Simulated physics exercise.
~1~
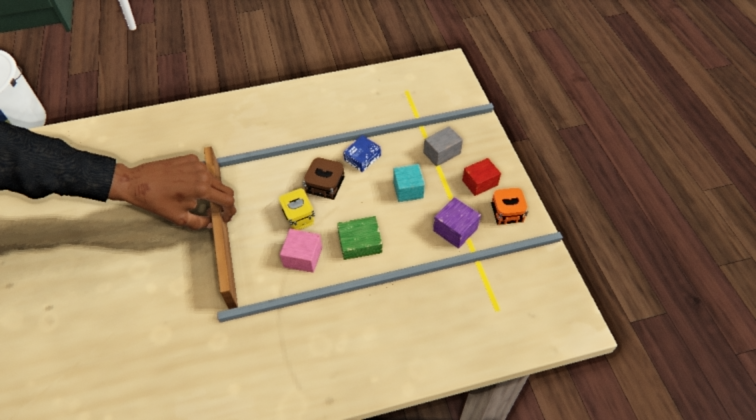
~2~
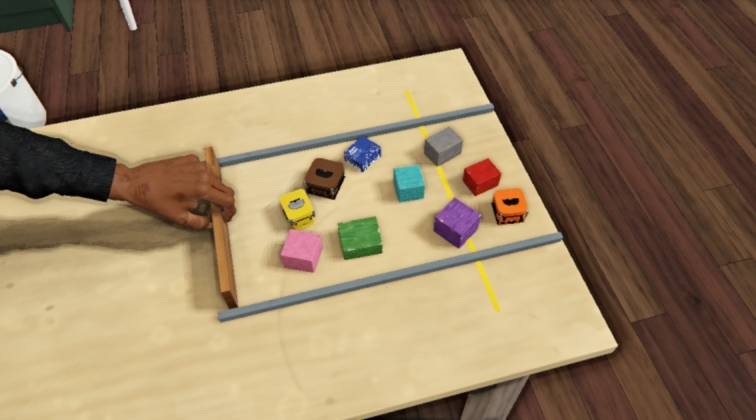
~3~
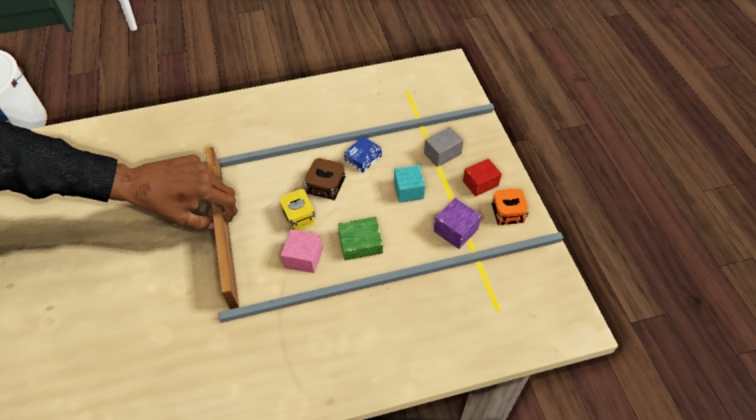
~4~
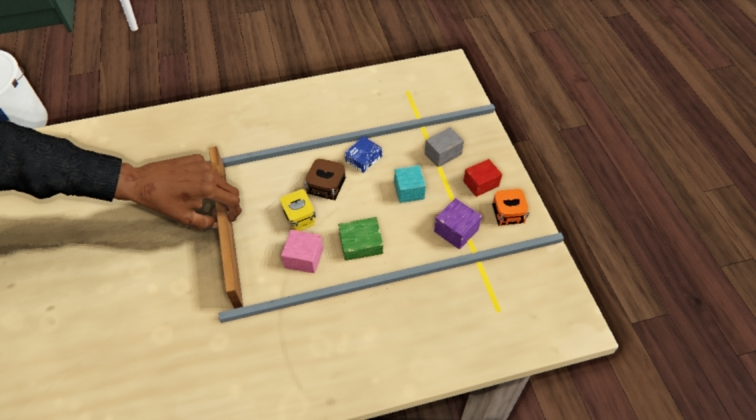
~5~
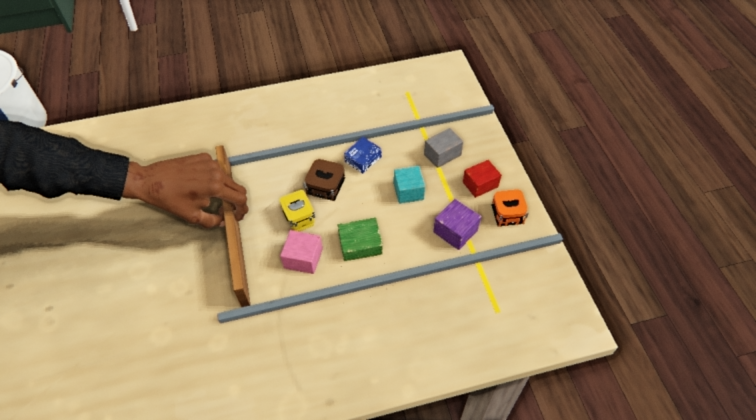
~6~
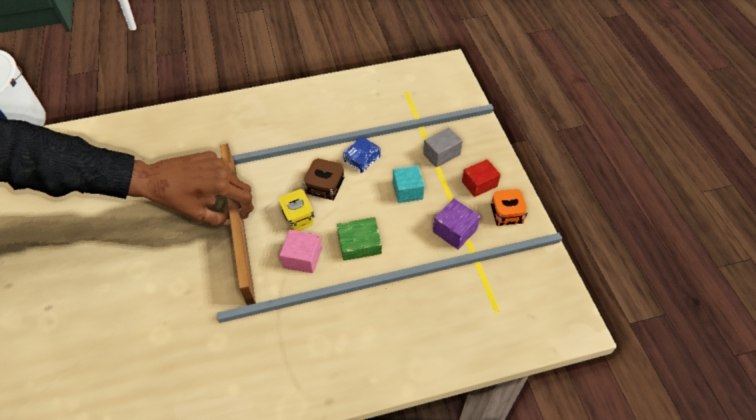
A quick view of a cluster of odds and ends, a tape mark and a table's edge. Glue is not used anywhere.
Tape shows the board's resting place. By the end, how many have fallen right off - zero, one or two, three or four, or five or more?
Basically the losses over the end count one or two in this one.
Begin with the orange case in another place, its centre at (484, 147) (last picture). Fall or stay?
From that start the object is safe.
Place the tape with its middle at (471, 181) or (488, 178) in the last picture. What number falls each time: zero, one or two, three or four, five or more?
Going place by place, the count is 3 or 4; more than four.
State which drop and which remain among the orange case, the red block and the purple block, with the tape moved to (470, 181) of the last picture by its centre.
Orange case goes off, red block goes off, purple block goes off.
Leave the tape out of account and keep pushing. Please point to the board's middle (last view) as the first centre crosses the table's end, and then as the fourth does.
At (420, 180) for the first, at (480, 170) for the fourth.
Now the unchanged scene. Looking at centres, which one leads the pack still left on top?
It's the purple block that ends nearest.
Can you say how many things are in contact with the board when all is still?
3.
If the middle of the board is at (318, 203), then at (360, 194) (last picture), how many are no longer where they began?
Counts: 4 / 6.
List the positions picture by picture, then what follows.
The first picture shows orange case (509, 207); red block (481, 177); grey block (443, 146); board (220, 223); tape (446, 186).
The second picture shows red block (482, 177); green block (360, 238).
The third picture shows grey block (443, 147); board (221, 224).
The fourth picture shows orange case (510, 208); turquoise block (410, 184).
The fifth picture shows red block (482, 179); brown case (325, 180).
The sixth picture shows orange case (508, 208); red block (481, 178); grey block (443, 147); board (237, 220); tape (445, 187).
Soon after, none off yet; orange case at rest near (508, 208); red block at rest near (481, 178); grey block at rest near (443, 147).
Then, none off yet; orange case moved about its own width near (540, 202); red block at rest near (482, 178); grey block moving near (451, 147).
At rest, the number that fall off is one or two; fallen, orange case.
